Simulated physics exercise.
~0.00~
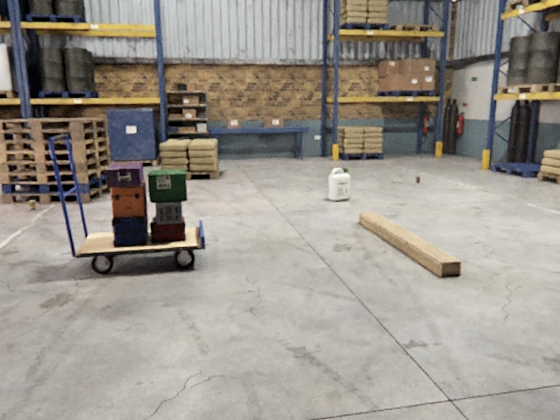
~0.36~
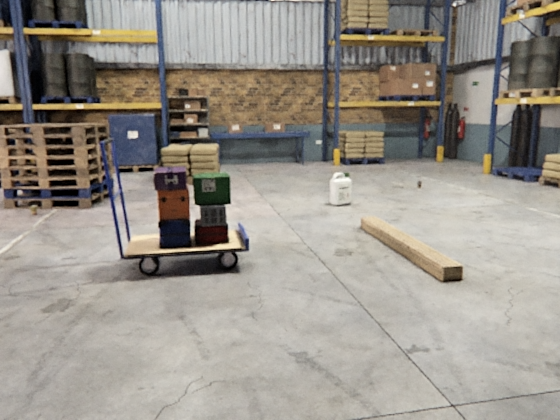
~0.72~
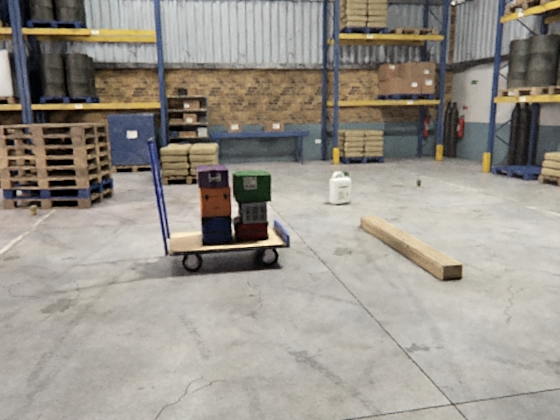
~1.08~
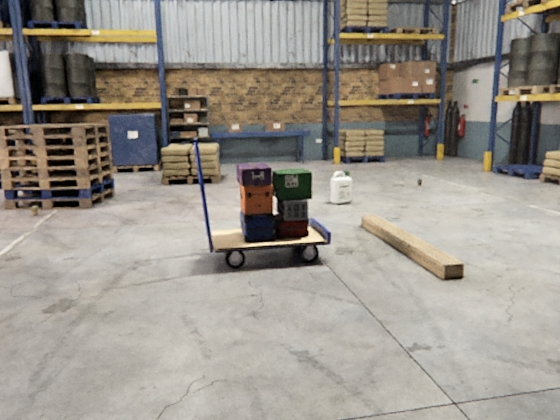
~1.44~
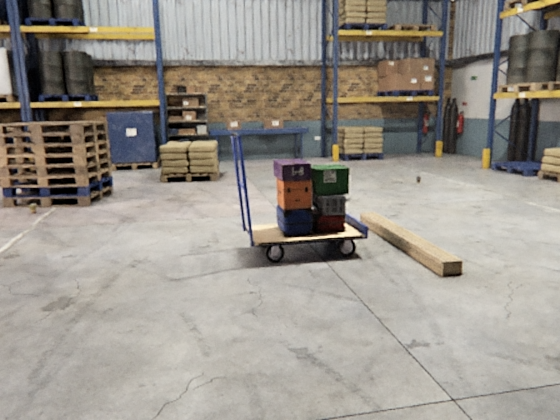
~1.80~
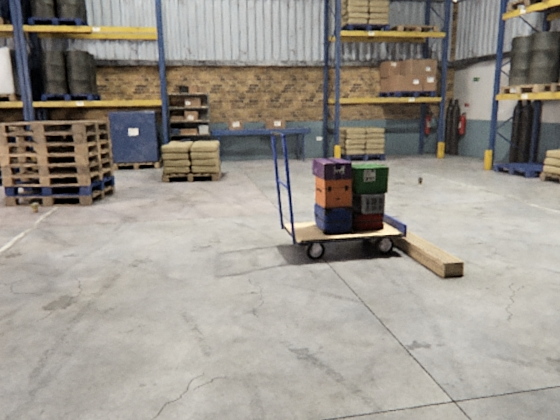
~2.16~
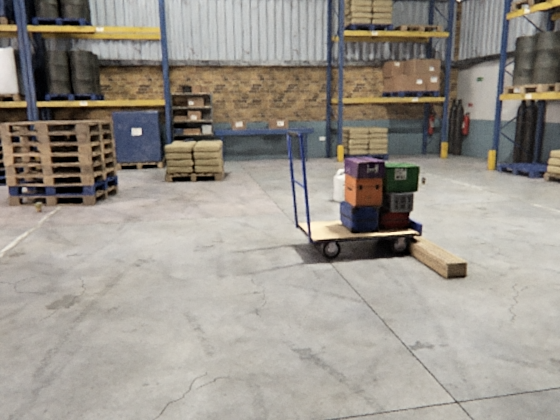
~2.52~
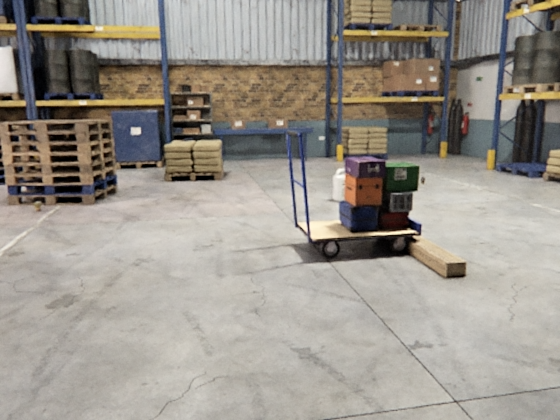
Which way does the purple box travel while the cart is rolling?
It travels to the right, carried along on top of its stack until the cart stops at the beam.
A flat cart with a wooden deck and a blue handle stands out on the left of a concrete warehouse floor, seen from across the room by a slightly swaying camera. On it sit two stacks, purple over orange over blue on the left, and green over grey over red on the right. Pallets, shelving and a brick wall lie behind, and a long wooden beam rests on the floor to the right. The cart rolls right, passing in front of a white container, and stops at the beam. Both stacks stay upright, and every box remains on the deck.
